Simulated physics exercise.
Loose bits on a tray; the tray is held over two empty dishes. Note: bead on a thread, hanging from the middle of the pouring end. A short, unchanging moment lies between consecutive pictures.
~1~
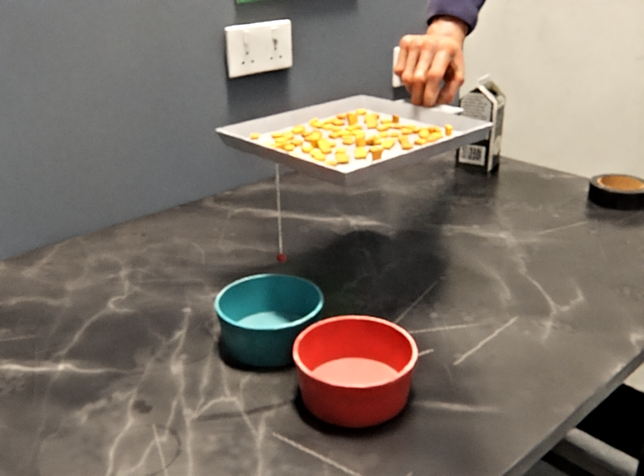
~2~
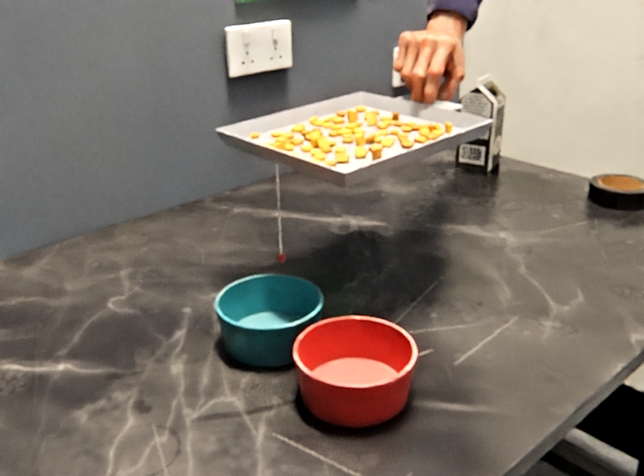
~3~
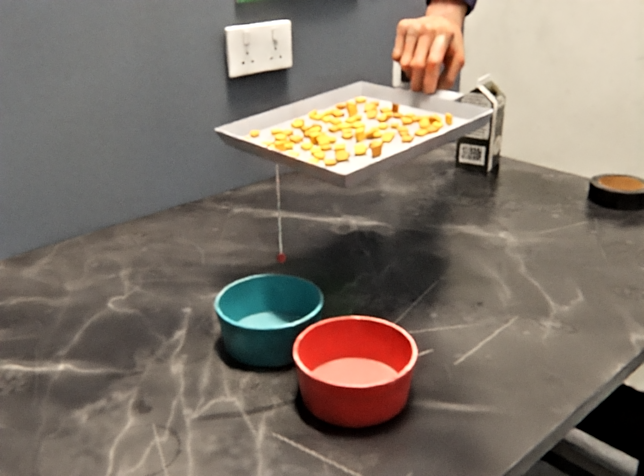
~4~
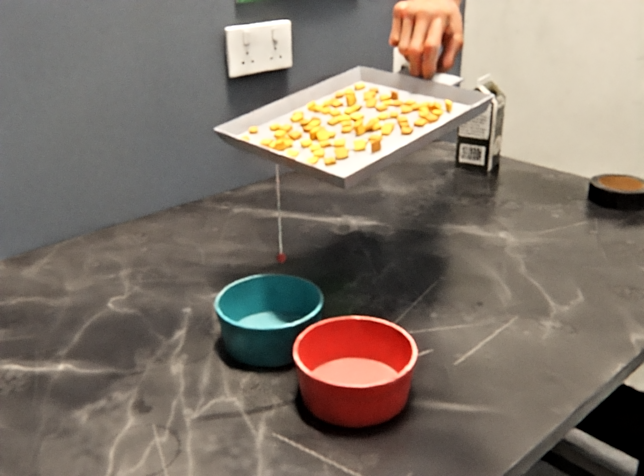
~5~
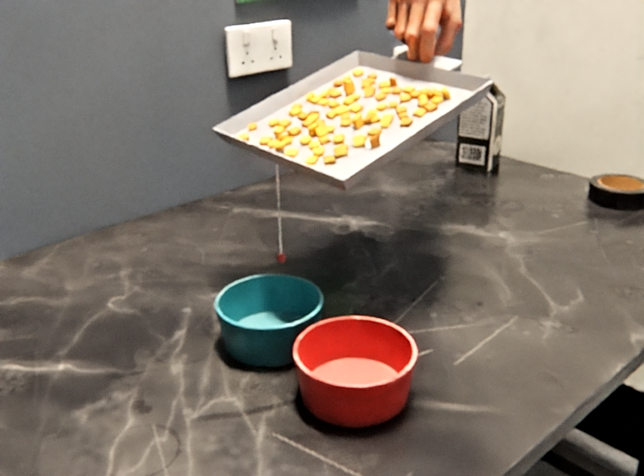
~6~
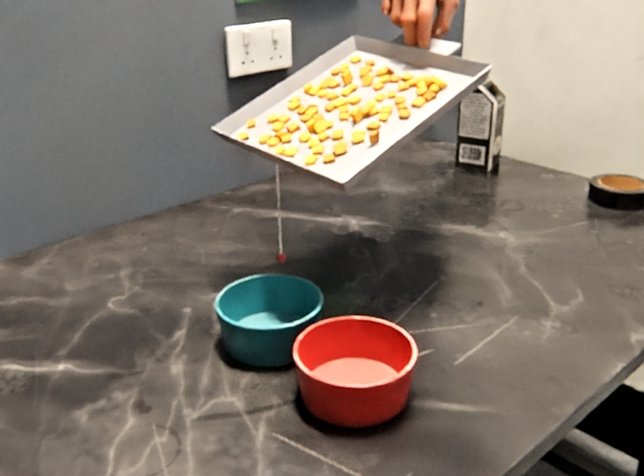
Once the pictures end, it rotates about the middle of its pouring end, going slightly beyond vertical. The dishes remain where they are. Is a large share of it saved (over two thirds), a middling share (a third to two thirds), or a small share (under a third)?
A middling share is saved.
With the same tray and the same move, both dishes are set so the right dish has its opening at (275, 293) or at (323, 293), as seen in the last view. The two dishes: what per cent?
70 %, then 60 %.
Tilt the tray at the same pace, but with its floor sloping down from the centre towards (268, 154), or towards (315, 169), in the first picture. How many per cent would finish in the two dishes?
Around 10 per cent first, around 50 per cent next.
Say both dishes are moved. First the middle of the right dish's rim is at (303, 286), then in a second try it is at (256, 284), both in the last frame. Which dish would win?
Attempt 1: The one on the right side. Attempt 2: The one on the right side.
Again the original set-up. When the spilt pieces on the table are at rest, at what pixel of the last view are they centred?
Centre, final frame: Roughly (282, 343).
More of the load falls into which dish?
It's the leftmost one that wins.
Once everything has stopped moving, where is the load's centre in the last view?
I'd say the middle ends up at about (276, 337).
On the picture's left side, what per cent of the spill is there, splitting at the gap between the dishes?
60 in a hundred, roughly.
Soon, tray tipped steeply; nearly all on the tray; a small part in the air.
A while on, tray tipped past a quarter turn; a stray few on the tray; a small part in the right dish; about a quarter in the left dish; about a quarter outside both; about a third in the air.
Towards the end, tray tipped past a quarter turn; a small part in the right dish; about half in the left dish; about half outside both.
Finally, tray tipped past a quarter turn; a small part in the right dish; about half in the left dish; about half outside both.
